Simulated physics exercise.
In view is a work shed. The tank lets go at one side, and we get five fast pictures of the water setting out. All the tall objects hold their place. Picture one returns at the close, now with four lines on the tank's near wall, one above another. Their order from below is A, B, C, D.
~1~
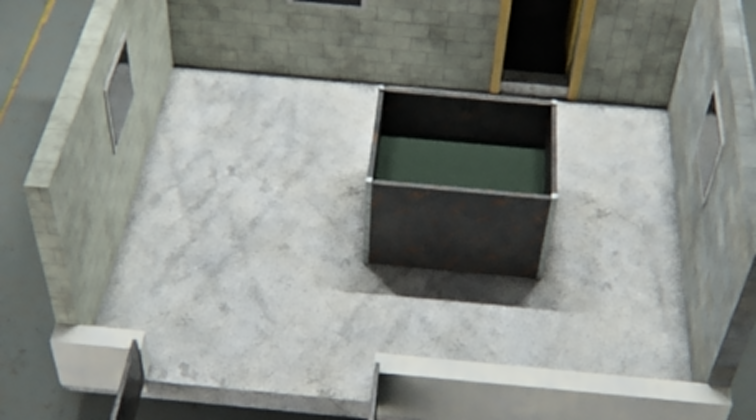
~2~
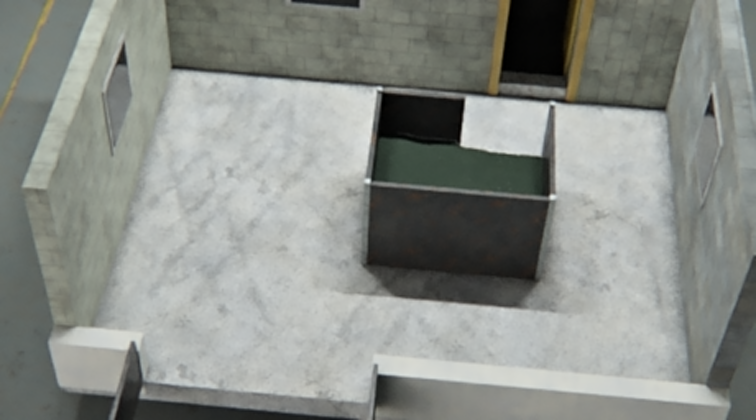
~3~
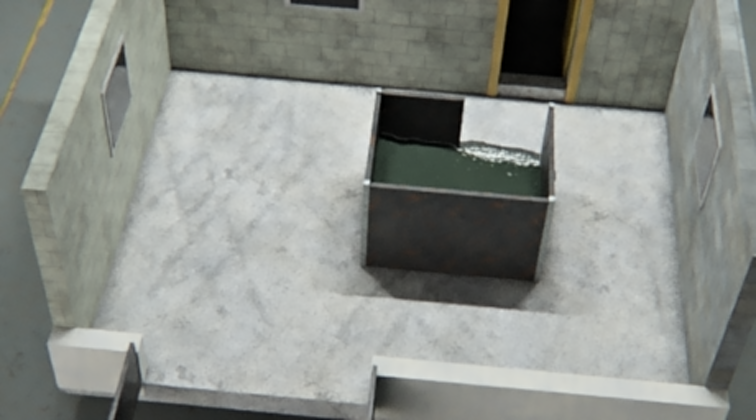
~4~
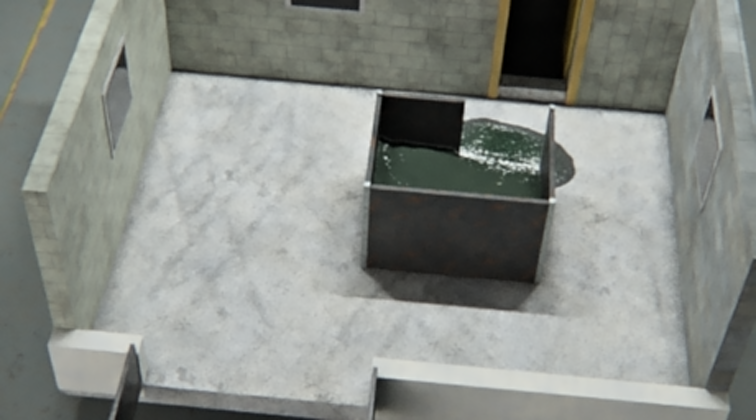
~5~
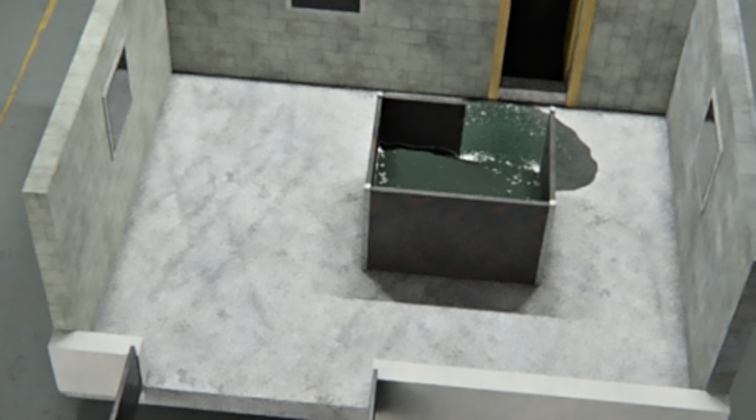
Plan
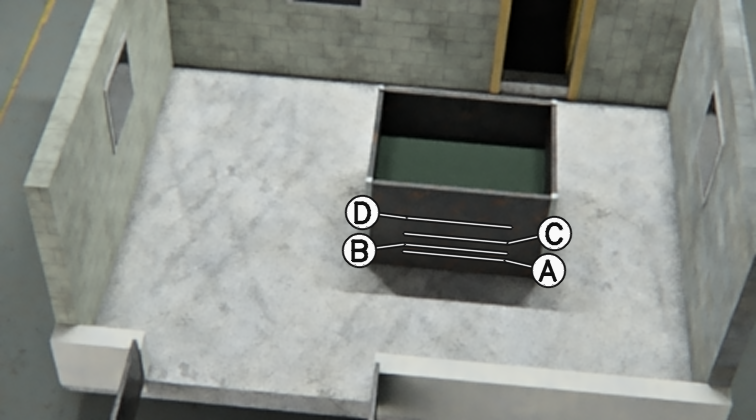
The clip shows a dark tank of green water in a work shed; part of its back wall disappears, and the water surges through the gap, spreading across the pale floor behind and to the right of the tank.
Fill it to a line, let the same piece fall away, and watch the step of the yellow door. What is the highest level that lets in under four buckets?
Take B.
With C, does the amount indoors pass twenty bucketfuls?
No, less.
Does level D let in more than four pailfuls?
Yes.
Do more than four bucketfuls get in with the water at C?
Yes, that goes wrong.
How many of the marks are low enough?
Two.
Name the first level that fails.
That is level C.
In white, A at (454, 256); B at (455, 249); C at (456, 238); D at (458, 222); from the bottom up A, B, C, D.
Choosing A, nothing gets over.
Choosing B, a bucket or two gets in.
Choosing C, about 9 bucketfuls get in.
Choosing D, dozens of bucketfuls pour in.
